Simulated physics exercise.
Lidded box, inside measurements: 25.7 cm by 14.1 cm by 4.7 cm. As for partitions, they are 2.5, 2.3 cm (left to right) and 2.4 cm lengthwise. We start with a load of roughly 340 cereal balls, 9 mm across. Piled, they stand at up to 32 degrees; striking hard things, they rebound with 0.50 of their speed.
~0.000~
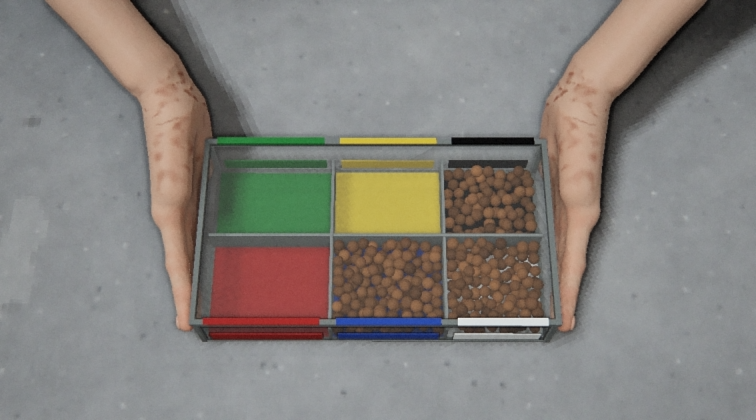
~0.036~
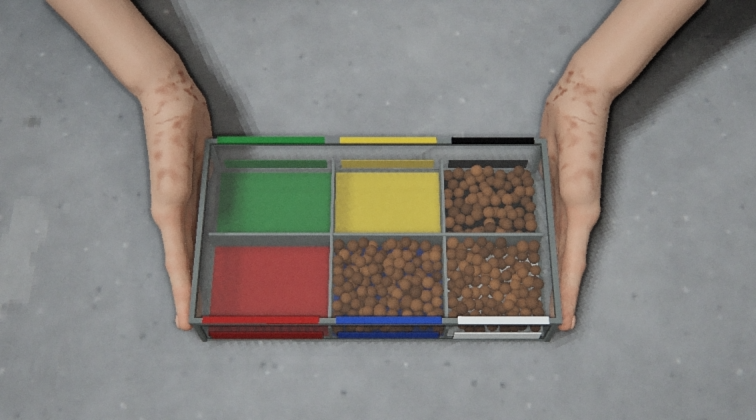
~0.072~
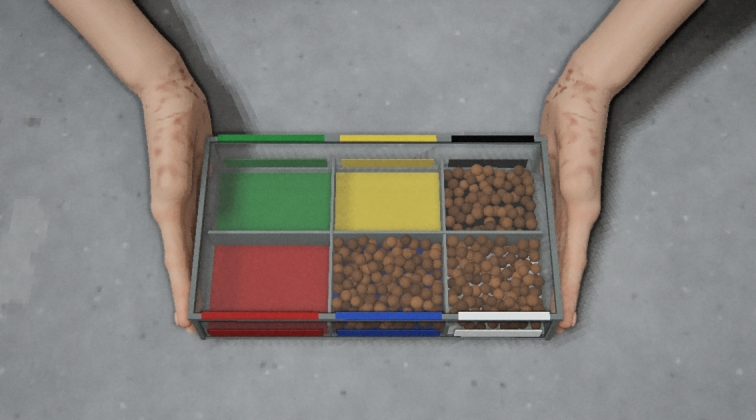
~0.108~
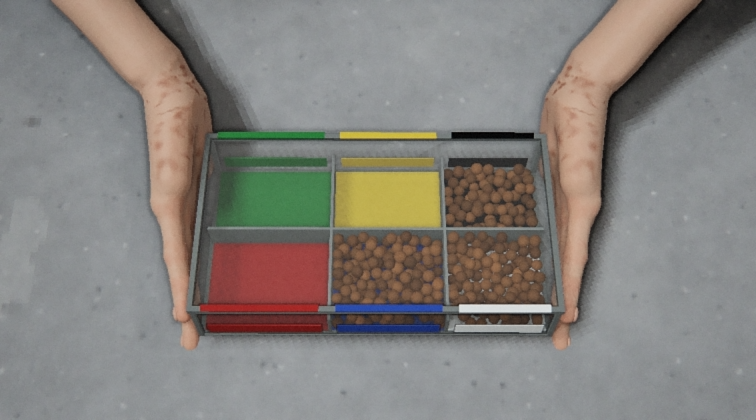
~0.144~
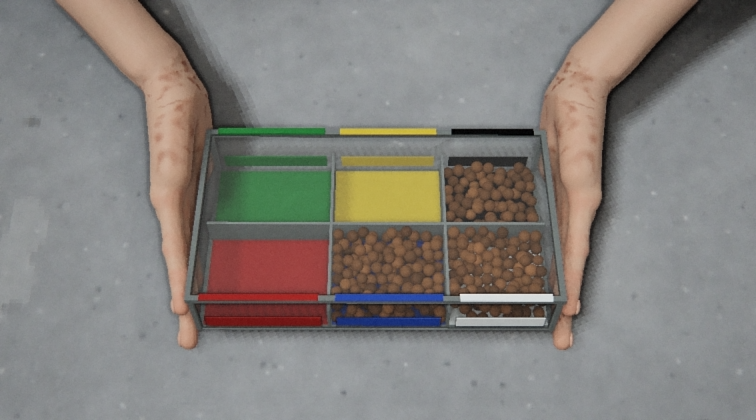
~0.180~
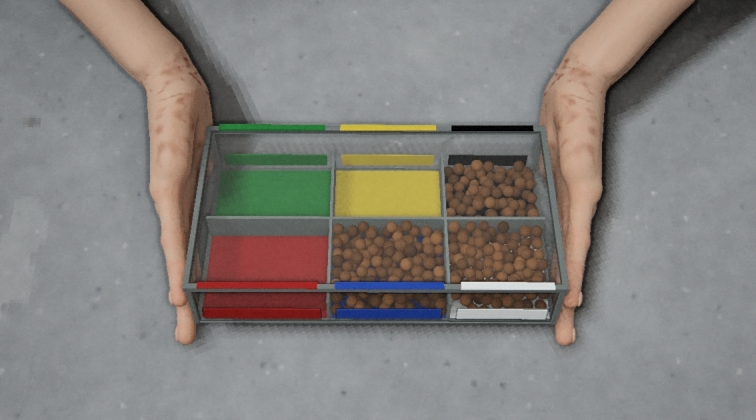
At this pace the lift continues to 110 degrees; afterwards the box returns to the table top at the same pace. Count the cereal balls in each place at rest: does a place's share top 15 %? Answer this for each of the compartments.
Red compartment: Does not, blue compartment: Does not, green compartment: Does not, yellow compartment: Tops it, white compartment: Does not, black compartment: Tops it.
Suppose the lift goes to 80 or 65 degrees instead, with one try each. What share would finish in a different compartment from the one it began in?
Around 35 and 15 in a hundred, respectively.
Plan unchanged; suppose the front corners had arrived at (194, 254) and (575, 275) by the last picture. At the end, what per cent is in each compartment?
By the end, red has 0%, blue has 0%, green has 0%, yellow has 30%, white has 10% and black has 60%.
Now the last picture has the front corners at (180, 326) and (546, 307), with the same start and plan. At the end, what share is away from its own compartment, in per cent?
Estimate: Around 80 %.
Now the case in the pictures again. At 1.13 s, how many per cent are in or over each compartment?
Red = 0, blue = 15, green = 0, yellow = 25, white = 15, black = 40 (per cent).
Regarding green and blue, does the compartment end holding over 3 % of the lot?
So green is a pass and blue is a miss.
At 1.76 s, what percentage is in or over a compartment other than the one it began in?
Roughly 80 percent of it.
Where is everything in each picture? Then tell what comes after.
The first picture shows box tilt 0 degrees, front corners at (195, 320) and (556, 320); blue 45 %, white 35 %, black 20 %.
The second picture shows box tilt 1 degrees, front corners at (195, 319) and (556, 319).
The third picture shows box tilt 2 degrees, front corners at (194, 315) and (557, 315).
The fourth picture shows box tilt 5 degrees, front corners at (193, 307) and (558, 308), lowest corner right back.
The fifth picture shows box tilt 9 degrees, front corners at (191, 297) and (560, 297), lowest corner right back.
The sixth picture shows box tilt 13 degrees, front corners at (189, 285) and (562, 286), lowest corner right back; blue 45 %, white 35 %, black 20 %. Its pace works out near 105 degrees a second.
After 1.13 s, tilt 110 degrees; blue 15 %, yellow 25 %, white 15 %, black 40 %.
After 1.76 s, tilt 51 degrees; green 5 %, yellow 35 %, black 55 %.
Then, at 2.44 s, tilt 0 degrees; green 5 %, yellow 40 %, black 55 %.
At rest (2.8 s), red 0 %, blue 0 %, green 5 %, yellow 40 %, white 0 %, black 55 %.
